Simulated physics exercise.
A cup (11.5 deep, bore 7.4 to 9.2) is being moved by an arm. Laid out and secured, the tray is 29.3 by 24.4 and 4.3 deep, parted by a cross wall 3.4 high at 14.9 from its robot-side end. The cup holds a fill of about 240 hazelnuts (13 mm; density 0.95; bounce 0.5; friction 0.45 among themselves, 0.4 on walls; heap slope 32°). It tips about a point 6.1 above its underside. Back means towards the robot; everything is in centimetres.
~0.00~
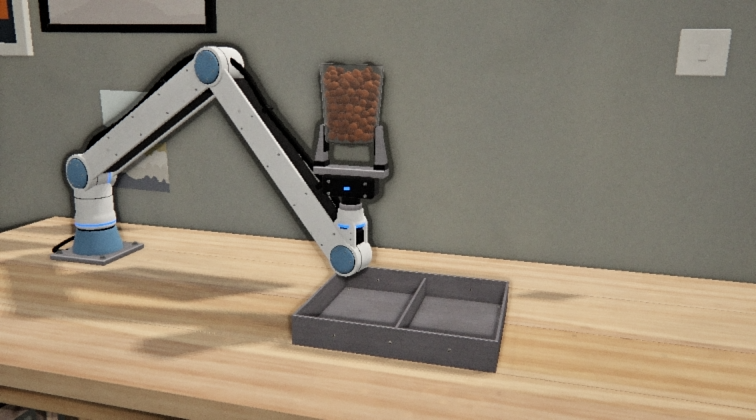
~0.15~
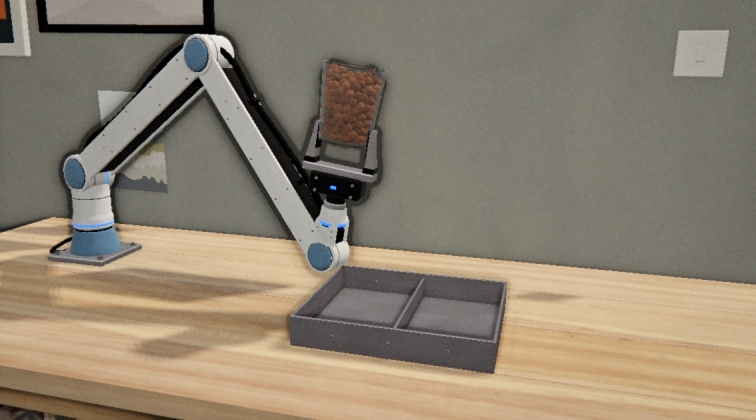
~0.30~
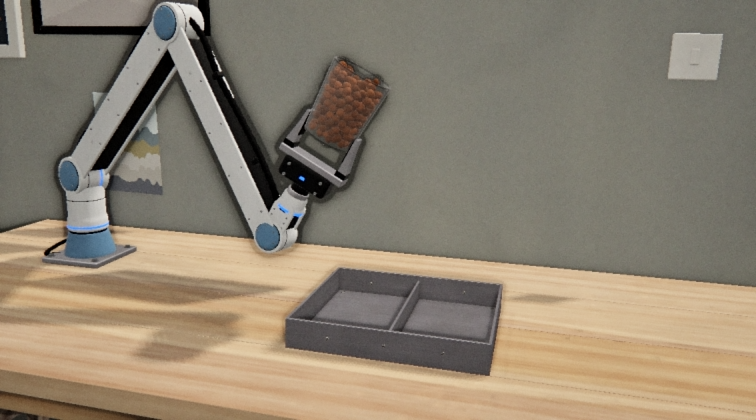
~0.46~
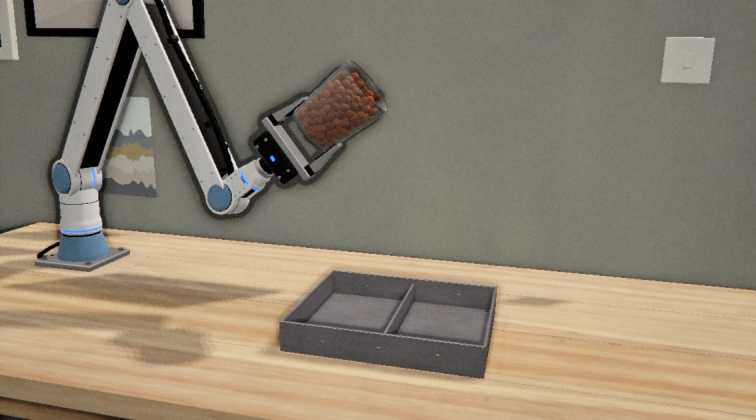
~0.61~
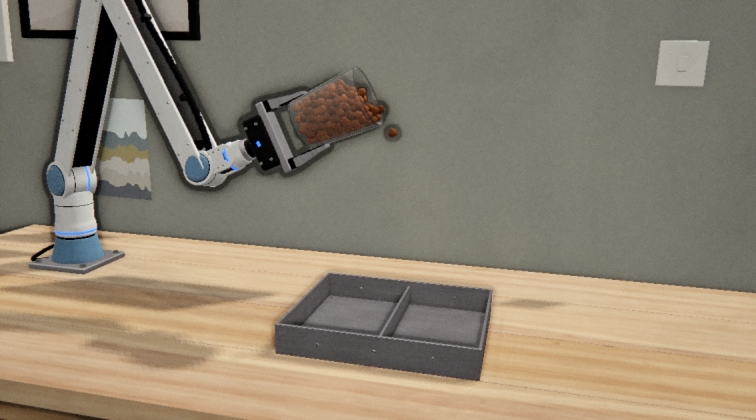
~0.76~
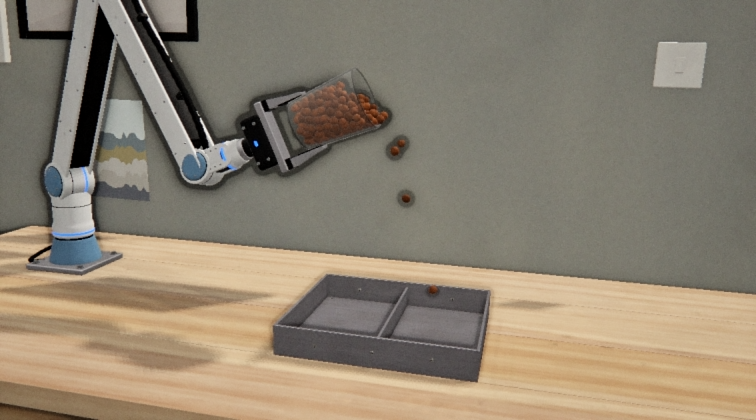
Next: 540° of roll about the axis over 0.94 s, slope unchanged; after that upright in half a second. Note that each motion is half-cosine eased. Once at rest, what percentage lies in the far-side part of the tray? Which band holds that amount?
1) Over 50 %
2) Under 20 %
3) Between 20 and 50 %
Under 20 %.
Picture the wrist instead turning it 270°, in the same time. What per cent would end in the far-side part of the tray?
Roughly 10 %.
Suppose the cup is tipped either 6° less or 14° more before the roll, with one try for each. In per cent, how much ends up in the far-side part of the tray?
About 5 and 30 per cent.
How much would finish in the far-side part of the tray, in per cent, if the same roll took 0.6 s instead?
Then roughly 5 %.
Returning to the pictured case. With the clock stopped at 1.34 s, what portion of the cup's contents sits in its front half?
I'd put it at about 45 per cent.
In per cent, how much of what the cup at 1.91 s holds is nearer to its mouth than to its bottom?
45 %, roughly.
After 1.34 s, tipped 66°, highest piece 39 above the table; 223 in the cup, 9 in the far-side part, 1 in the robot-side part, 10 in flight or on a rim.
After 1.91 s, tipped 41°, highest piece 38 above the table; 212 in the cup, 21 in the far-side part, 3 in the robot-side part, 2 on the table or floor, 5 in flight or on a rim.
After 2.40 s, upright, highest piece 41 above the table; 212 in the cup, 25 in the far-side part, 3 in the robot-side part, 3 on the table or floor.
After 3.10 s, upright, highest piece 41 above the table; 212 in the cup, 25 in the far-side part, 3 in the robot-side part, 3 on the table or floor.
In the end, 212 in the cup, 25 in the far-side part, 3 in the robot-side part, 3 on the table or floor. That is 10 % in the far-side part of the tray.
